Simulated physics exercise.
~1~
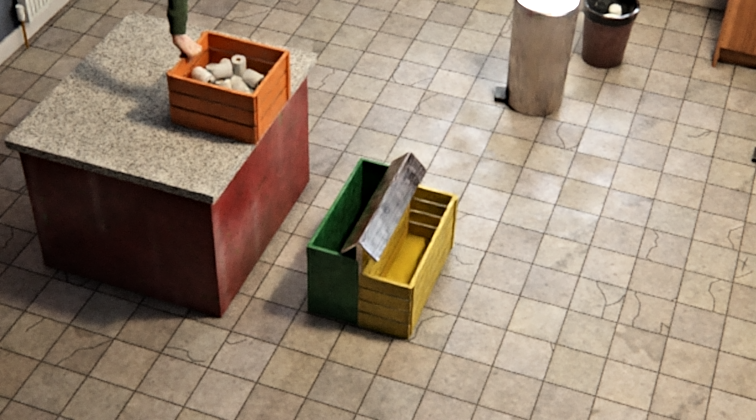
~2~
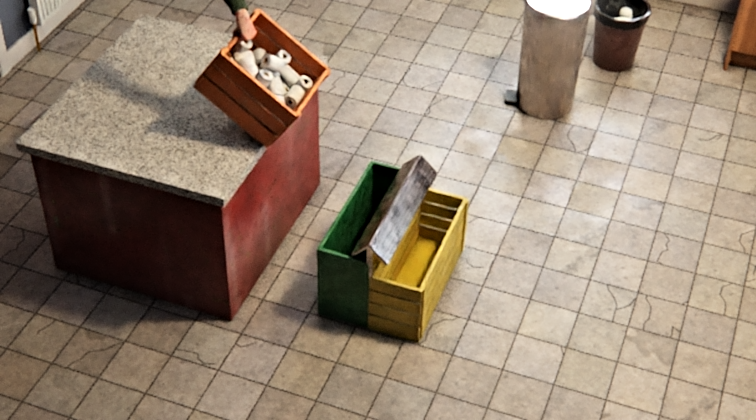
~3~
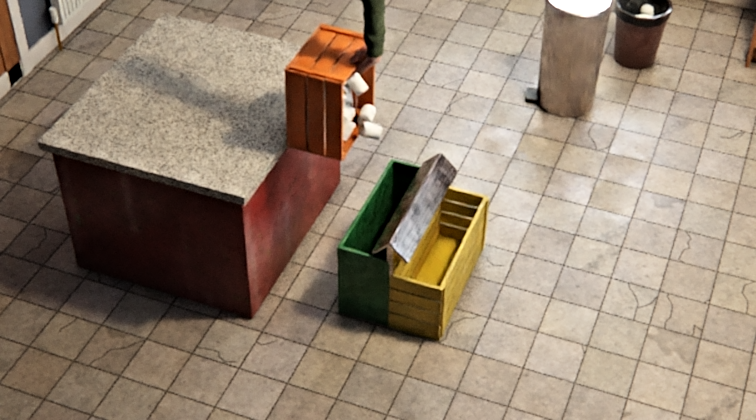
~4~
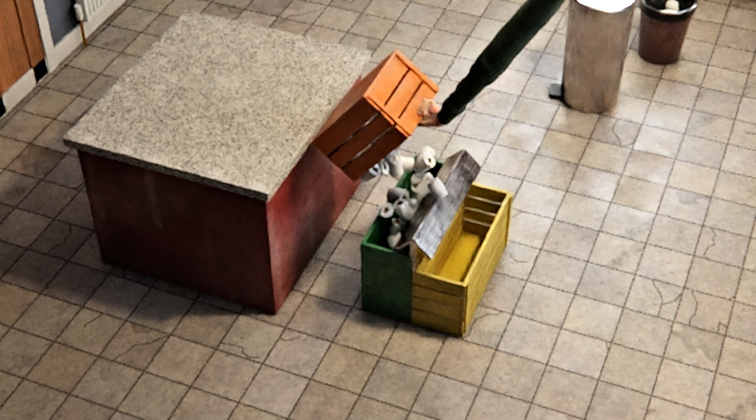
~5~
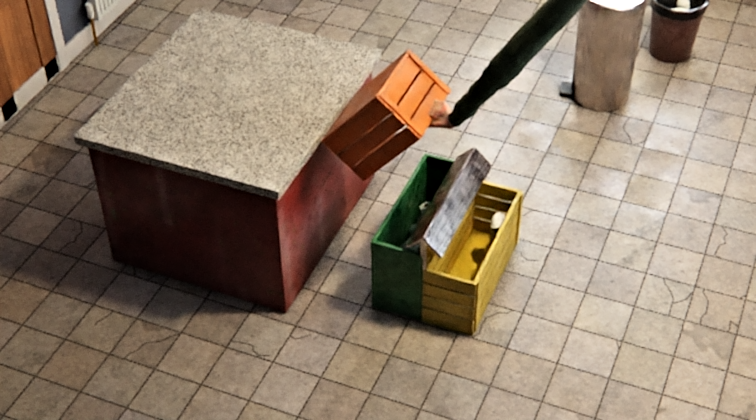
An orange crate of white paper rolls was tipped by a hand over the edge of a stone-topped bench until it hung nearly upside down, and the rolls tumbled mostly into the green box below, with one landing in the yellow box beyond.
